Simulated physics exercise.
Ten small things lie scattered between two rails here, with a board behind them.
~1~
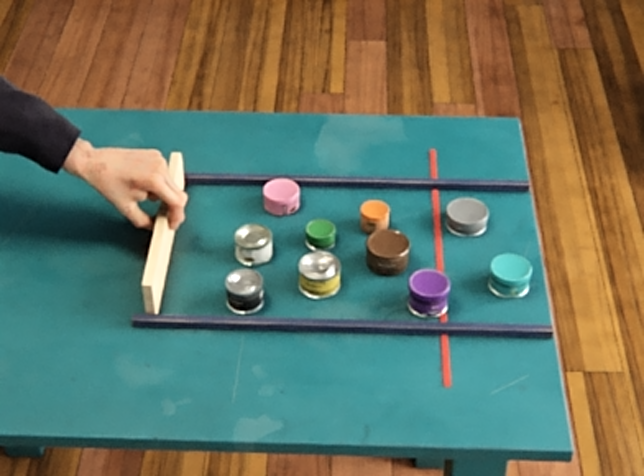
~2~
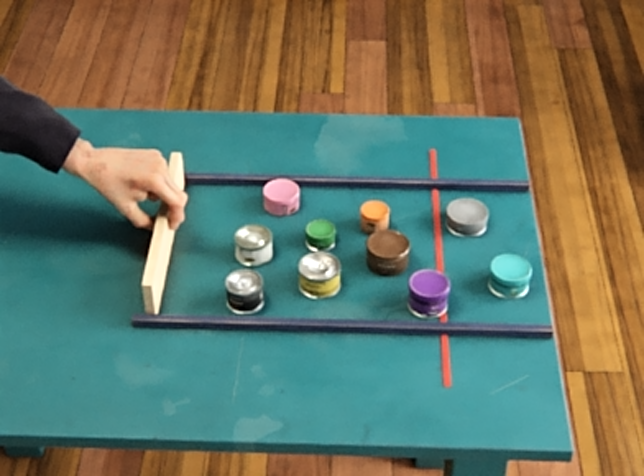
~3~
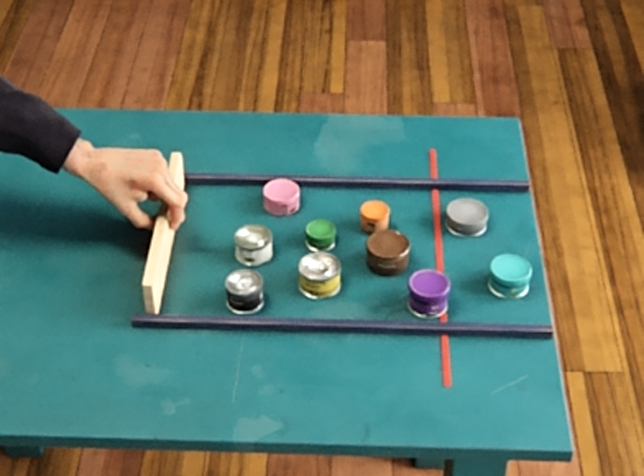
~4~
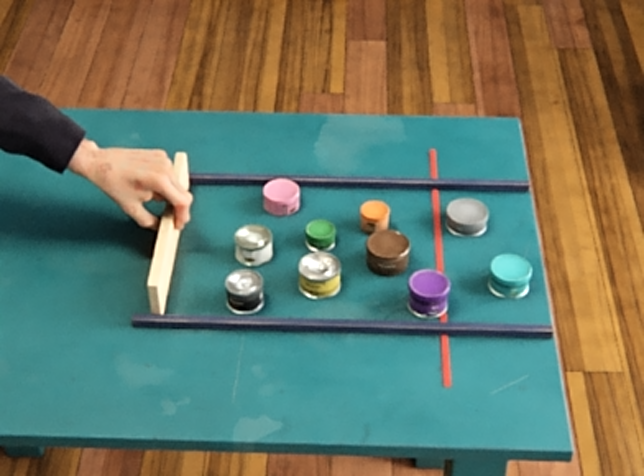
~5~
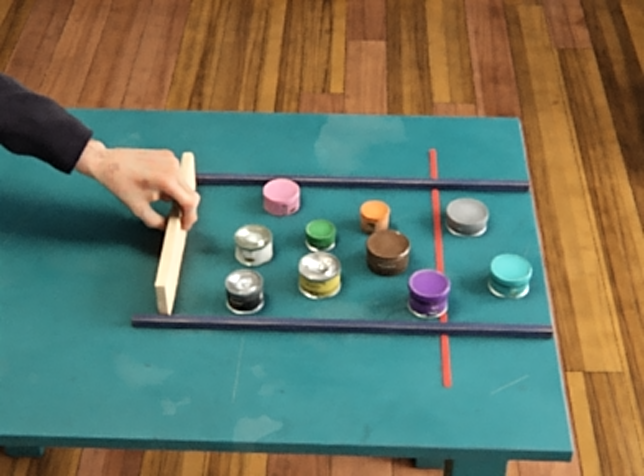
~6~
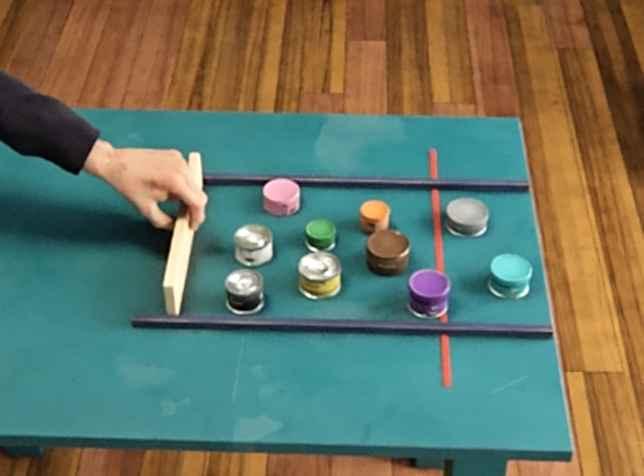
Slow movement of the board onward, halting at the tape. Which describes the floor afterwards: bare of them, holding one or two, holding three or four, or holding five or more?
The floor is bare of them.
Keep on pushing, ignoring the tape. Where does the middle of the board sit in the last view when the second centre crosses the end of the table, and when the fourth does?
At (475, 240) for the second, at (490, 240) for the fourth.
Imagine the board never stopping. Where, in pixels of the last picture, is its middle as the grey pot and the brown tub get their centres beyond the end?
(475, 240) and (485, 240), more or less.
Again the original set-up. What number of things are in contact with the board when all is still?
The answer is 5.
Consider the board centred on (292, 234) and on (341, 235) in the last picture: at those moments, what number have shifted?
Moved so far: 5, then 7.
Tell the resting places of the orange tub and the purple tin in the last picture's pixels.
The orange tub finishes at (470, 214); the purple tin finishes at (497, 292).
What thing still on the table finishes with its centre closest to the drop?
That one is the turquoise tin.
Soon after, none off yet; turquoise tin at rest near (510, 276); grey pot at rest near (467, 218); purple tin at rest near (428, 294).
In the end, the number that fall off is zero.
